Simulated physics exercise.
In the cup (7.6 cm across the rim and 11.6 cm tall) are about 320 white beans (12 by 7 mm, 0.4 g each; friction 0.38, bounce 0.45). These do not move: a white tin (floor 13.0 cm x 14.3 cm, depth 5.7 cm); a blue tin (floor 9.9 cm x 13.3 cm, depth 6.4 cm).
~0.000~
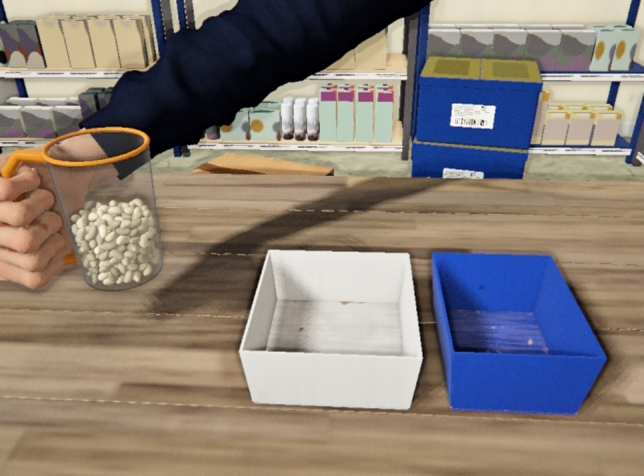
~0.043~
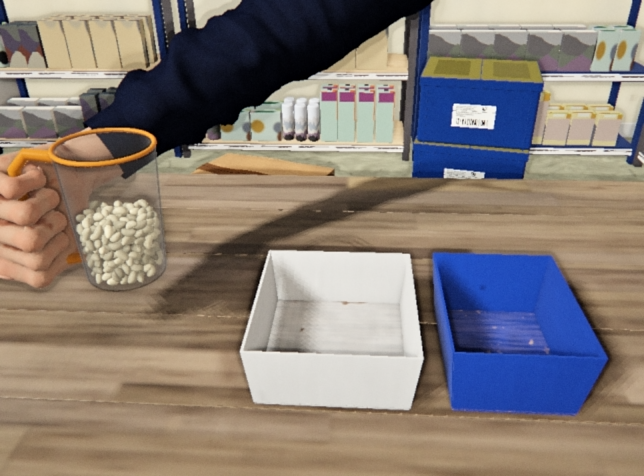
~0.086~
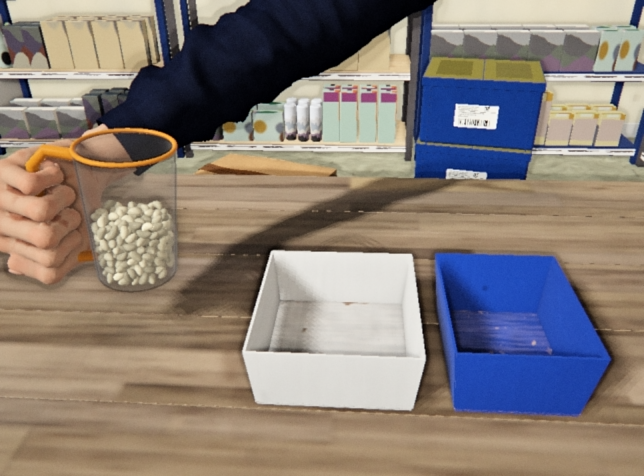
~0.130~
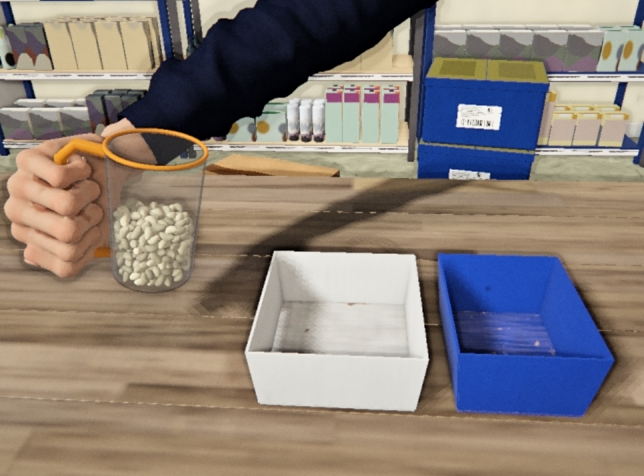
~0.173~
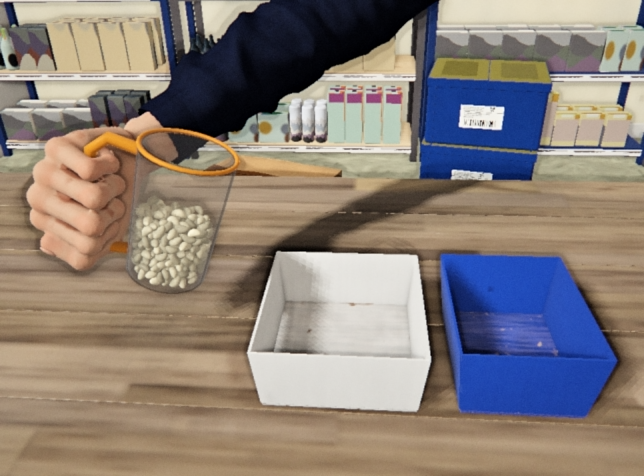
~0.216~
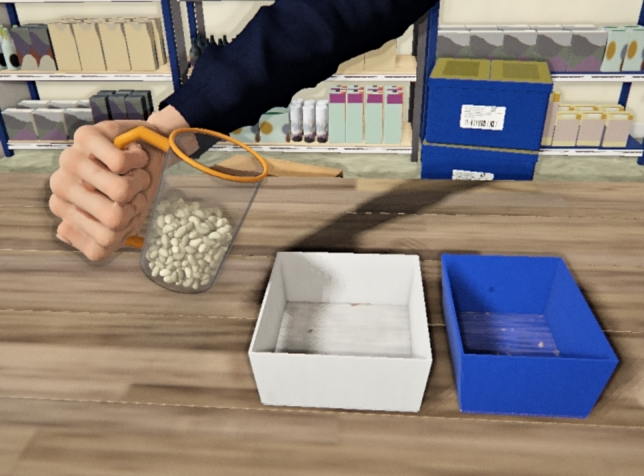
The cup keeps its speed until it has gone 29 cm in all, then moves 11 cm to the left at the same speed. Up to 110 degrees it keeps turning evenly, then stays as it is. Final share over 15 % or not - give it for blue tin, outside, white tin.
Blue tin: Over, outside everything: Not over, white tin: Not over.
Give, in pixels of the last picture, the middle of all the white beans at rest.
It sits close to (520, 338) in the last picture.
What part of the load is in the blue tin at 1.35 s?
About 95 %.
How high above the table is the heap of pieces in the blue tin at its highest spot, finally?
I'd say close to 3.5 cm.
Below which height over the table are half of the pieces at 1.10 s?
Roughly 2 cm.
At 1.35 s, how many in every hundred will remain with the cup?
Some 0 in a hundred.
Then, at 0.56 s, tilt 78 degrees; cup 100 %; middle of all pieces near (332, 229).
After 0.84 s, tilt 110 degrees; blue tin 15 %, cup 85 %; middle of all pieces near (482, 248).
After 1.10 s, tilt 110 degrees; blue tin 95 %, in the air 5 %; middle of all pieces near (514, 336).
After 1.35 s, tilt 110 degrees; outside 5 %, blue tin 95 %; middle of all pieces near (513, 340).
At rest (1.9 s), white tin 0 %, outside 5 %, blue tin 95 %, cup 0 %.
